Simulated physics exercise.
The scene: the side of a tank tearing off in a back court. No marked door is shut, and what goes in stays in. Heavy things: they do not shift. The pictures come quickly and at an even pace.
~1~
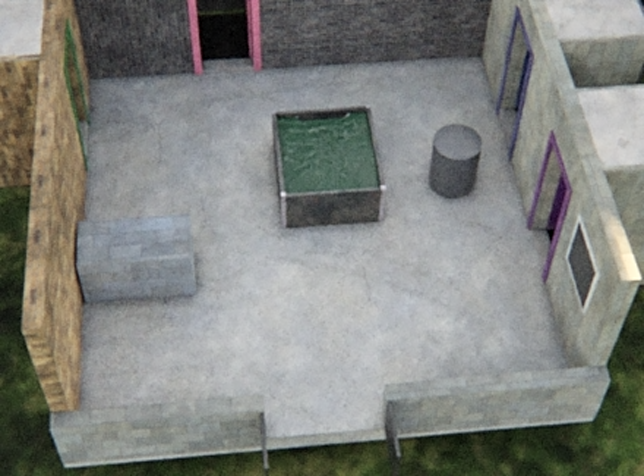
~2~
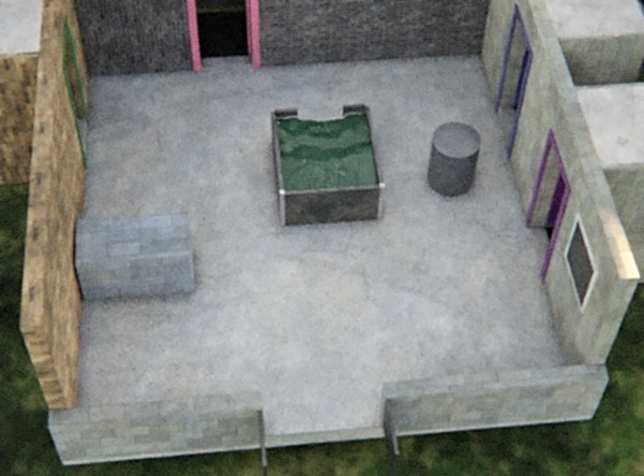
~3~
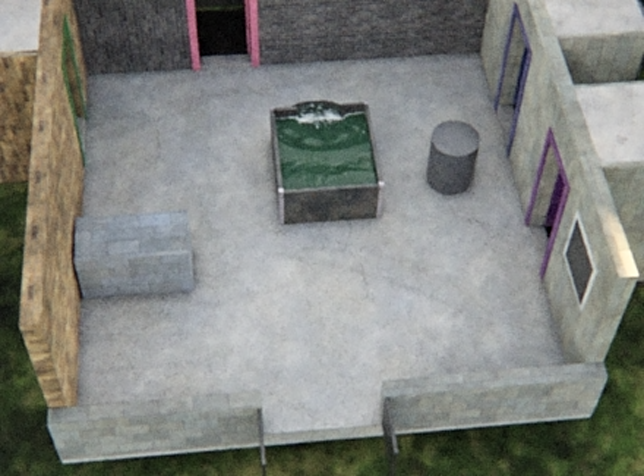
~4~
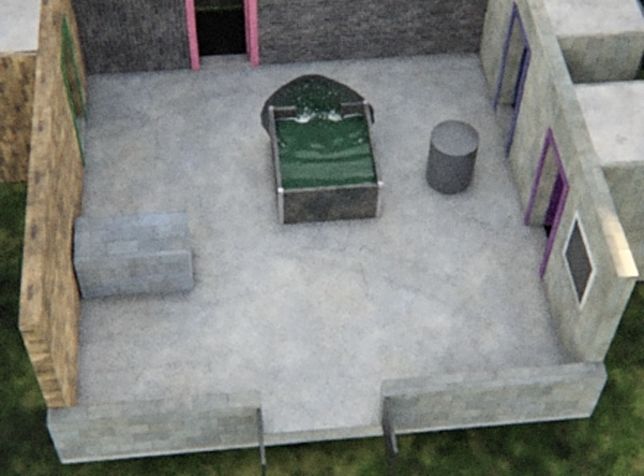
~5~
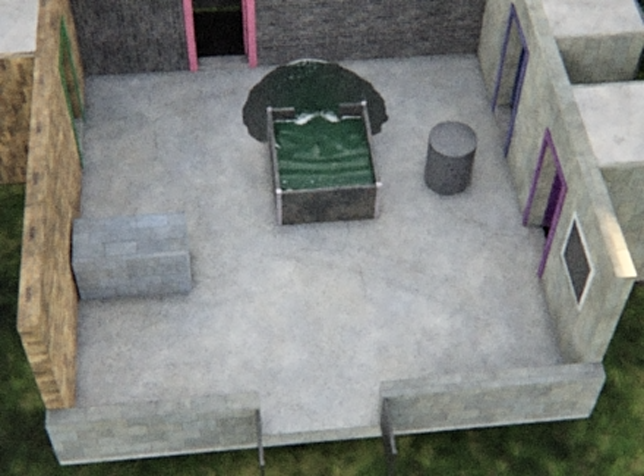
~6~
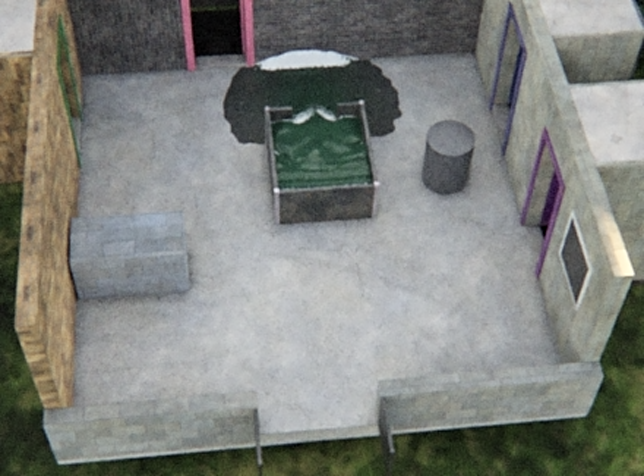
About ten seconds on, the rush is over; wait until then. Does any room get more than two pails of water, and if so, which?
At the end, the green door will be at or under the cap; the purple door will be at or under the cap; the blue door will be at or under the cap; the pink door will be over the cap.
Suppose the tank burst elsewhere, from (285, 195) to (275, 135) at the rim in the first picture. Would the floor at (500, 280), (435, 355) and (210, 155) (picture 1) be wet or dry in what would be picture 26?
Following the listed order, the three come out not reached, not reached and reached by the spill.
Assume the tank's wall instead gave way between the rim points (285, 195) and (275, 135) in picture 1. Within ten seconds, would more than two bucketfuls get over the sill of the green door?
Green door: Over the line.
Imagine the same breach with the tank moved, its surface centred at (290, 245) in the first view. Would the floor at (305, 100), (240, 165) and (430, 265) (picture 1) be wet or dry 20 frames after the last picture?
Log: Flood; flood; no flood.
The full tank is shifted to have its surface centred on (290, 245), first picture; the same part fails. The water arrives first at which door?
The pink one is first.
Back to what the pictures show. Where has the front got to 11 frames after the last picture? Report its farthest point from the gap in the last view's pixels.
Farthest reach: (83, 83).
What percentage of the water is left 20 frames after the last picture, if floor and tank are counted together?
It comes to roughly 98 per cent.
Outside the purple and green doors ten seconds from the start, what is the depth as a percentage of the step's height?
In order: Roughly 100 and 30 in a hundred.
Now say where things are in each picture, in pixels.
Still water in the water tank at (327, 153), in the first picture.
The front is at a hidden place, out from the gap on the water tank's far side, in the second picture.
The front is at (324, 104), out from the gap on the water tank's far side, in the third picture.
Water pours out on the water tank's far side and has run to (320, 78), in the fourth picture.
The front is at (329, 64), out from the gap on the water tank's far side, in the fifth picture.
Water pours out on the water tank's far side and has run to (361, 61), in the sixth picture.
A moment on, water covers 15 % of the floor; the green door not reached, the purple door not reached, the blue door not reached, the pink door under two buckets in.
Next, water covers 15 % of the floor; the green door not reached, the purple door not reached, the blue door not reached, the pink door over two buckets in.
Then, water covers 30 % of the floor; the green door wet at the sill, nothing in, the purple door wet at the sill, nothing in, the blue door wet at the sill, nothing in, the pink door over two buckets in.
Later, water covers 50 % of the floor; the green door wet at the sill, nothing in, the purple door under two buckets in, the blue door wet at the sill, nothing in, the pink door over two buckets in.
In the end, water covers 80 % of the floor; the green door wet at the sill, nothing in, the purple door under two buckets in, the blue door wet at the sill, nothing in, the pink door over two buckets in.
